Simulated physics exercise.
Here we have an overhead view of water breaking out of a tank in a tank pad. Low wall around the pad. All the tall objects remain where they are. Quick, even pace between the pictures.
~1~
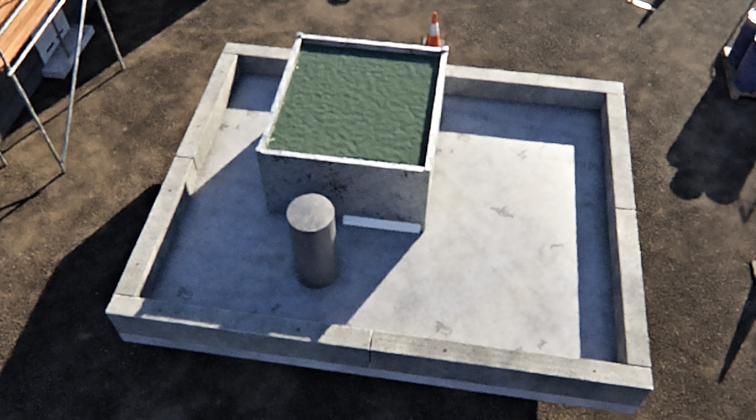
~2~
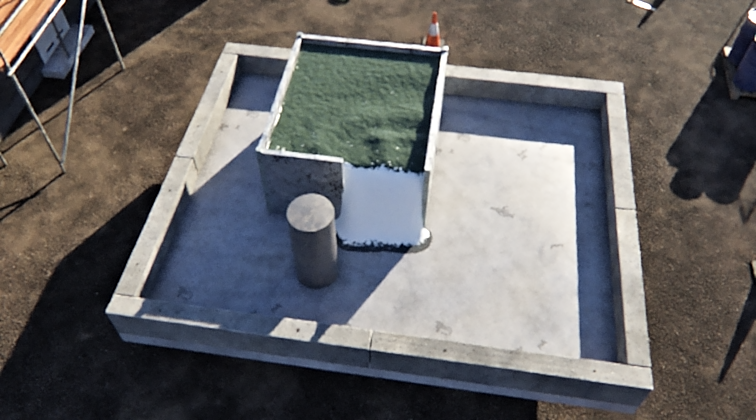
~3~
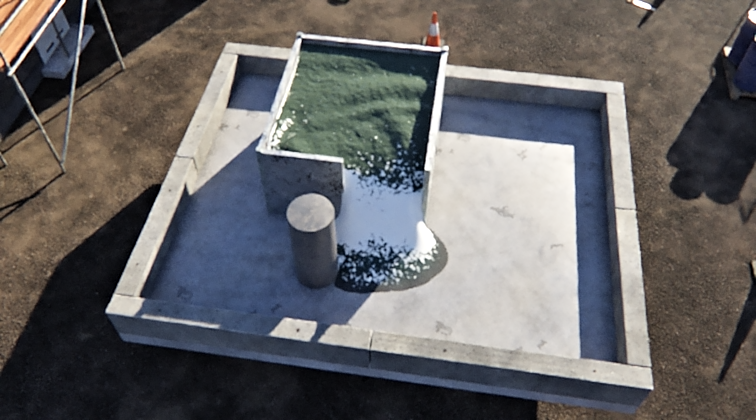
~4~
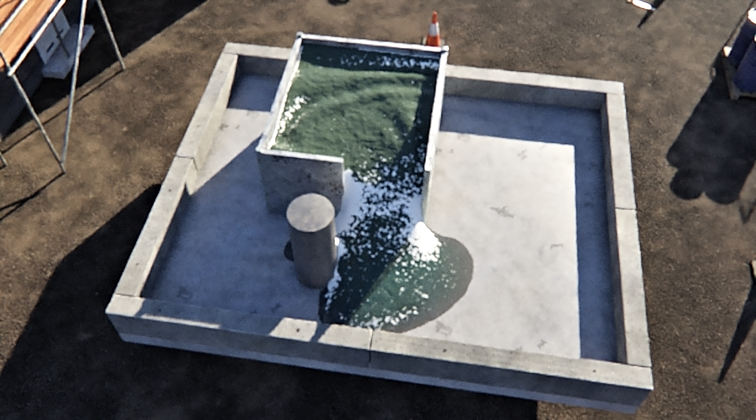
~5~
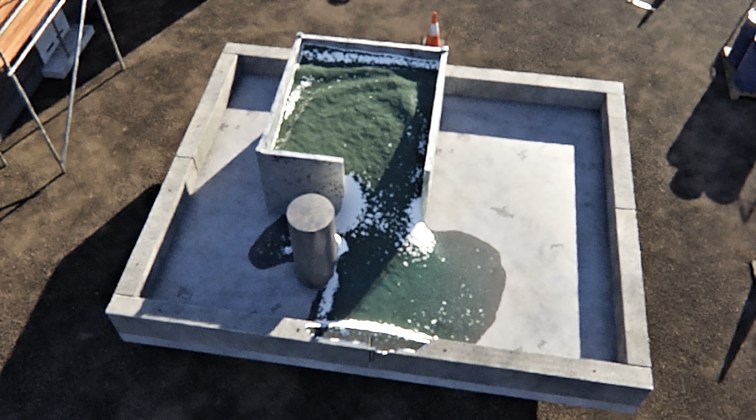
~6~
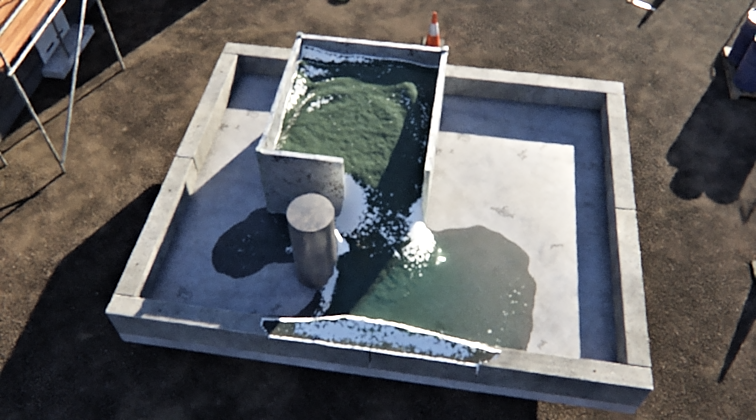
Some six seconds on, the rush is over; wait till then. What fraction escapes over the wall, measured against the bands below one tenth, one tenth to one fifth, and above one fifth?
The fraction that escapes is one tenth to one fifth.
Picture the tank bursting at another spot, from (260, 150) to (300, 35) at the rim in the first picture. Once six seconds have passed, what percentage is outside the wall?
About 32 %.
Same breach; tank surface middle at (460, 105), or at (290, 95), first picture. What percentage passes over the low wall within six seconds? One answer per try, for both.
Near 14 percent, then near 10 percent.
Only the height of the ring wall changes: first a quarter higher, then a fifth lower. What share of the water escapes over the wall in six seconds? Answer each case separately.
I'd expect around 6 per cent for the first wall and around 22 per cent for the second.
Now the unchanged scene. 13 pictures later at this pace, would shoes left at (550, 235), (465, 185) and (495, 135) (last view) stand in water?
In that order: Flooded, clear, dry.
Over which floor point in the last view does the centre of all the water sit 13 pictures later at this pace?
Near pixel (381, 217).
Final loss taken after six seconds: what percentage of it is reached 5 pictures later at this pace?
Somewhere around 20 per cent, I'd say.
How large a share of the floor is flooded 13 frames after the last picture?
My estimate is close to 70 per cent.
A moment on, water covers 35 % of the floor; the low wall has let 1 % over.
Next, water covers 40 % of the floor; the low wall has let 3 % over.
Then, water covers 60 % of the floor; the low wall has let 12 % over.
Later, water covers 80 % of the floor; the low wall has let 14 % over.
In the end, water covers 80 % of the floor; the low wall has let 14 % over.
